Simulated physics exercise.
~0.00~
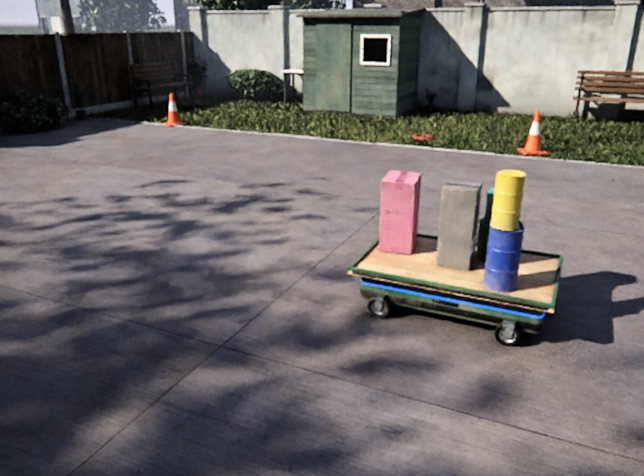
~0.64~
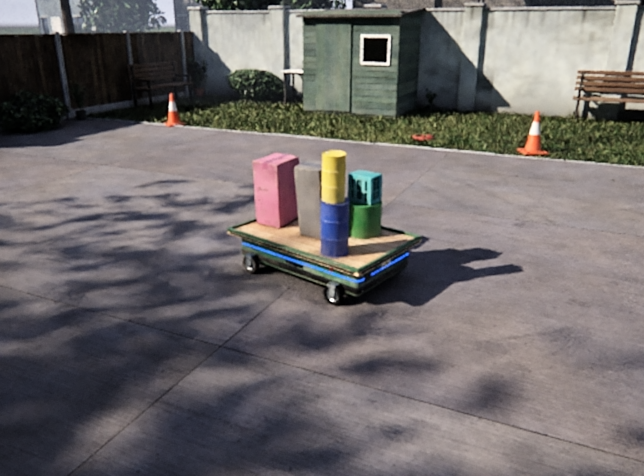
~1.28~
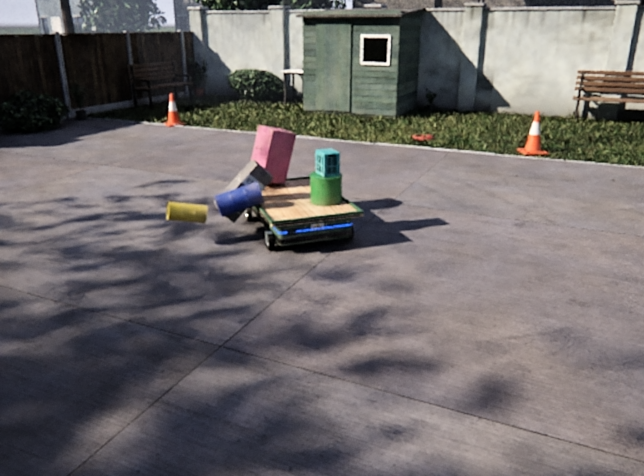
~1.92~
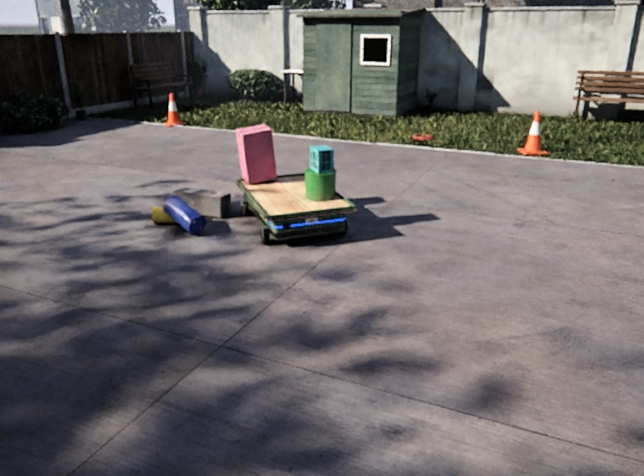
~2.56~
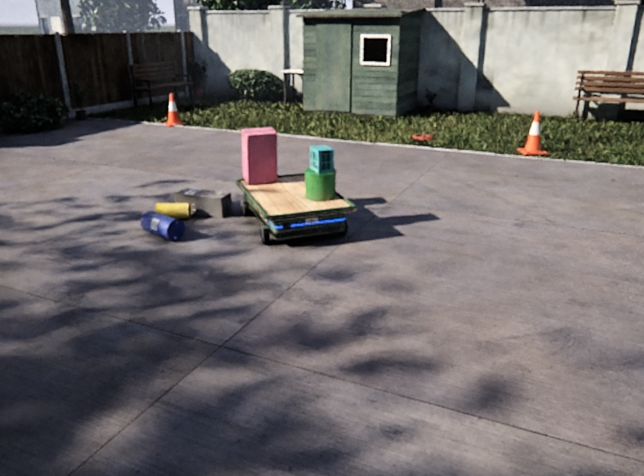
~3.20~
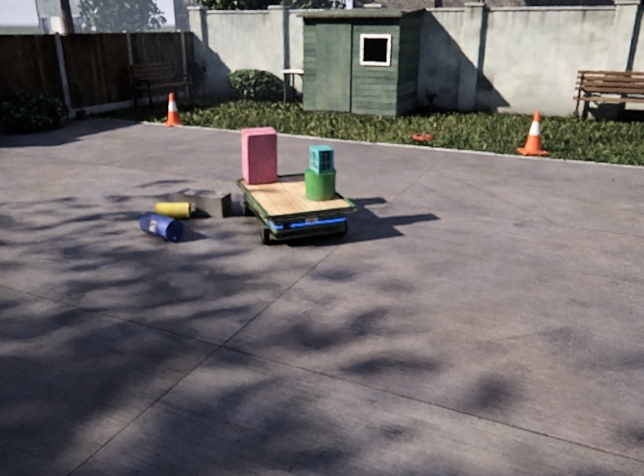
At first, a low wheeled cart carries a pink box, a grey box, a yellow canister stacked on a blue one, and a turquoise crate on a green pail across a paved yard. It rolls leftward and away from the viewer, swinging around as it goes, with everything still upright. As it turns further, the yellow and blue canisters and the grey box tumble off the left side, while the pink box tilts. The cart stops, and the pink box settles upright again. The fallen canisters shift slightly on the ground, then lie beside the grey box, while the crate and pail remain stacked aboard.
